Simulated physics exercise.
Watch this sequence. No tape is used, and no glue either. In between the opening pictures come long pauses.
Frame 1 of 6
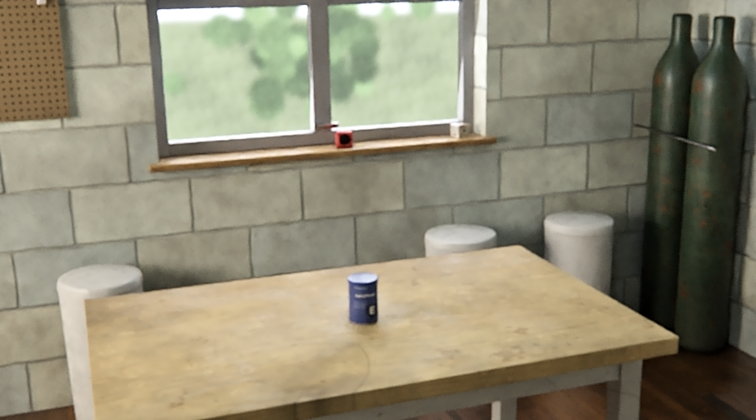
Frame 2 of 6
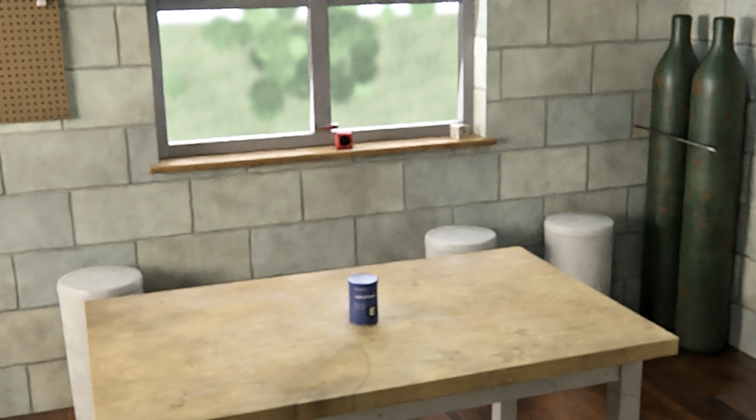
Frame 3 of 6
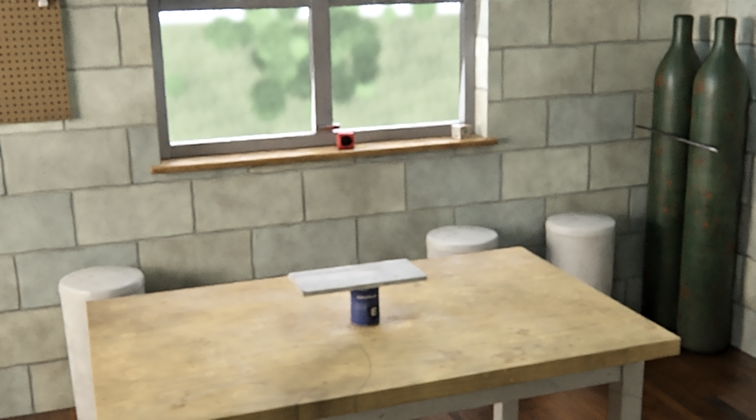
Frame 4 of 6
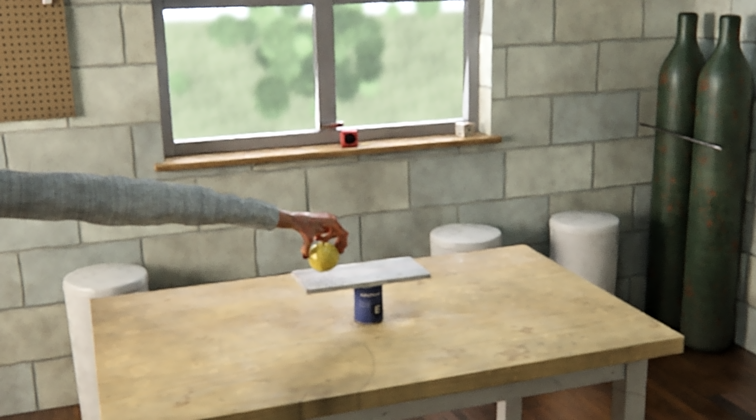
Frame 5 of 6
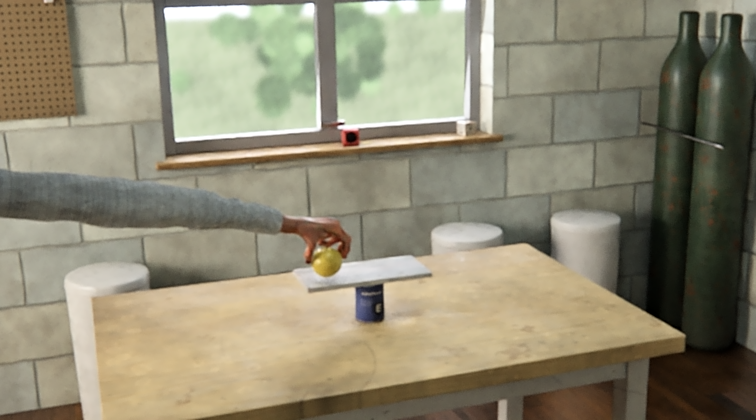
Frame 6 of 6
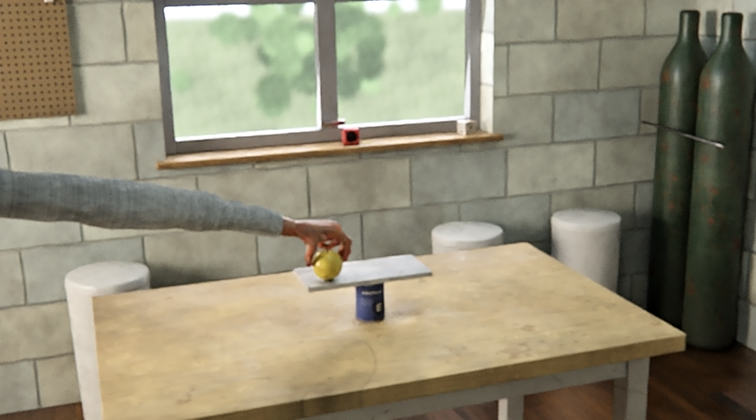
A white board appears flat across the top of a small dark blue can on a pale wooden table, seen from slightly above in a block-walled workshop. Behind stand a window with a small red object on its sill, white cylindrical containers and two dark green cylinders at right. A grey-sleeved arm from the left lowers a yellow apple onto the board's left part, still gripping it, as the view shifts very slightly.
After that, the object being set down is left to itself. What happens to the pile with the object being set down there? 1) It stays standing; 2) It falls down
Option 2: It falls down.
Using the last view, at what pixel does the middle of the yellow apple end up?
Close to pixel (270, 327).
Then, 0.40 s past the last view, yellow apple now fallen; white board rocked 41° from its first pose.
Then, 0.60 s past the last view, white board rocked 41° from its first pose.
Then, 0.90 s past the last view, white board now fallen.
Finally, fallen, white board and yellow apple; blue tin still in place. Final places as the last picture's camera would see them, yellow apple near (270, 327). The stack gives way.
